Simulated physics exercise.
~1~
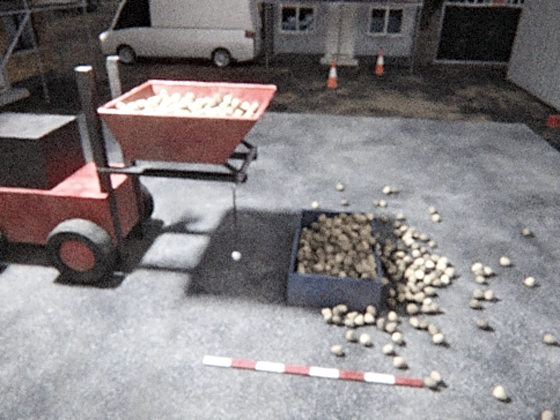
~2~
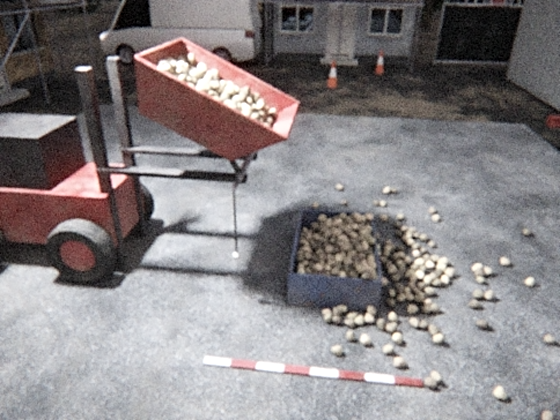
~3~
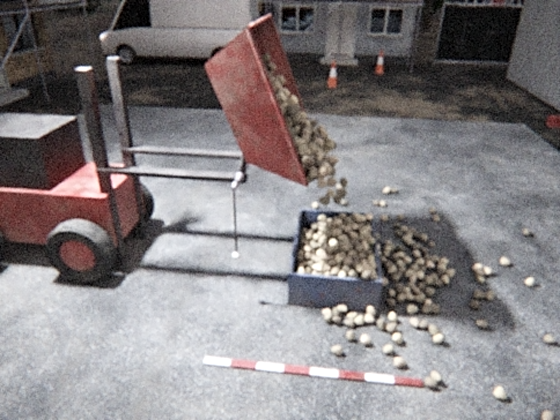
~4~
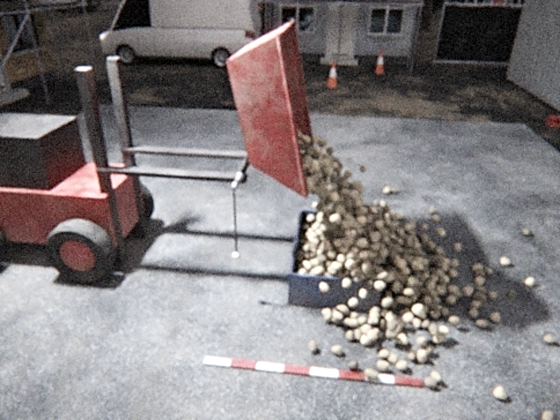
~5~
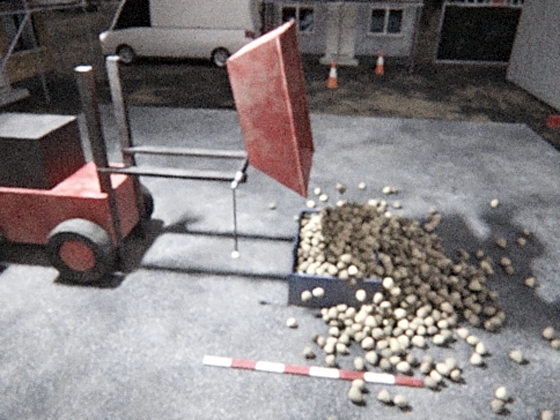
The clip opens on a red forklift at the left holding a raised red skip full of pale, rounded stones, beside a blue bin already filled, with more stones scattered to its right. The skip begins to tip rightward, and its load slides toward the lower edge. As it tilts steeply, stones pour out in a stream into the bin. The heap soon overflows, spilling over the bin's right side and front and across the ground around a red and white striped bar. Finally the skip hangs still and steeply tilted, apparently emptied, above a heaped bin and a wide spread of stones.
